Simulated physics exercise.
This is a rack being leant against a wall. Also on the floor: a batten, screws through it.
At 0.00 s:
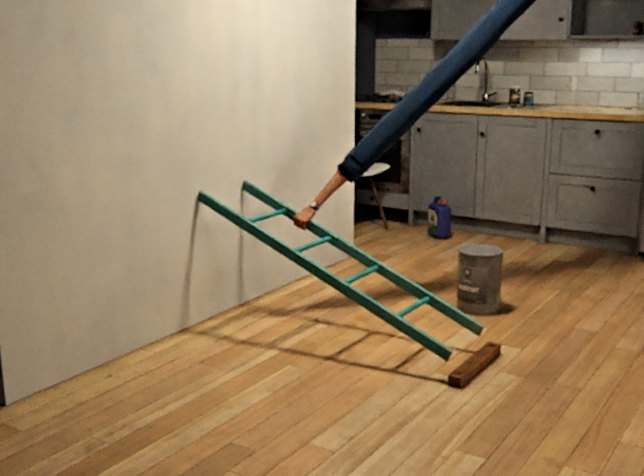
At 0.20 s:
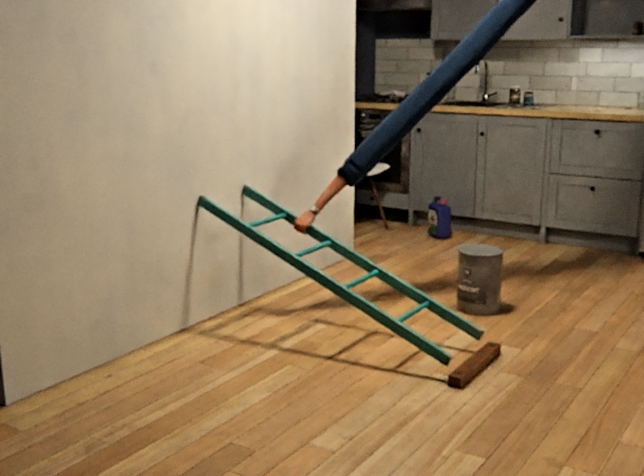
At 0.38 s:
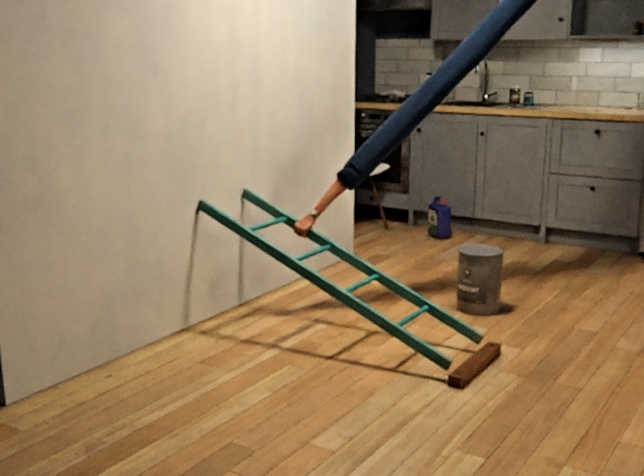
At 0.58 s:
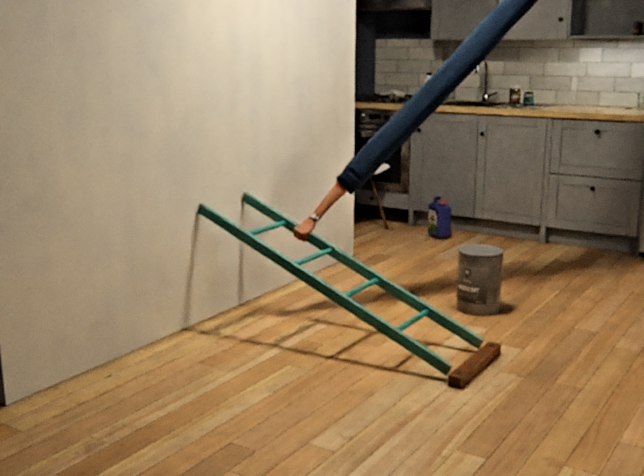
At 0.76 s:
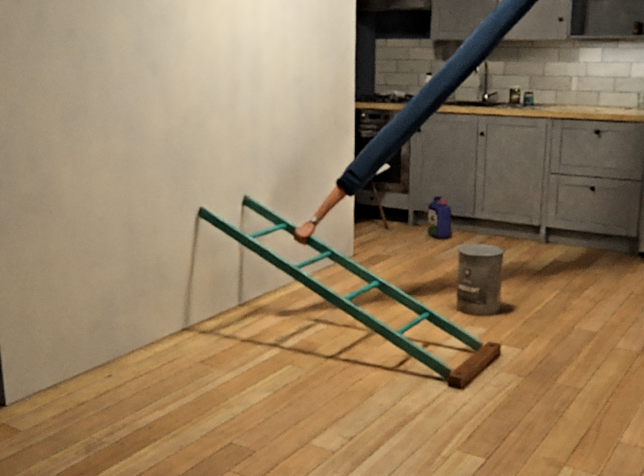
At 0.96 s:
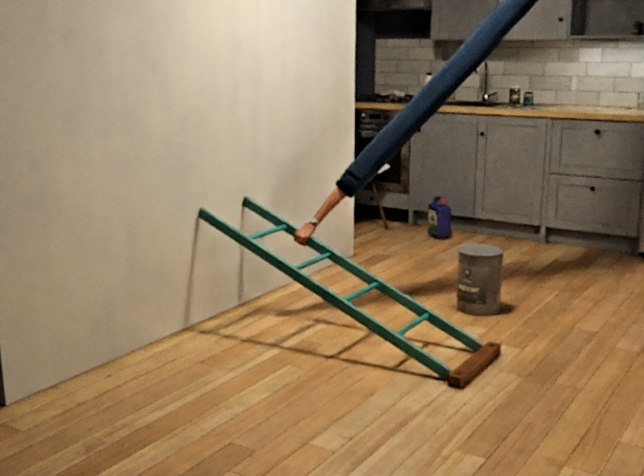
A turquoise ladder-like rack leaned against a pale wall while a hand in a dark blue sleeve held it, easing it down slightly until its foot sat against a wooden block on the floor.
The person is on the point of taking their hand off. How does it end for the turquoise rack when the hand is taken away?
It's going to be just fine, I think.
After 1.06 s, turquoise rack moving near (336, 279).
At rest (2.2 s), the turquoise rack remains leaning, near (336, 279); the bystanders in place.
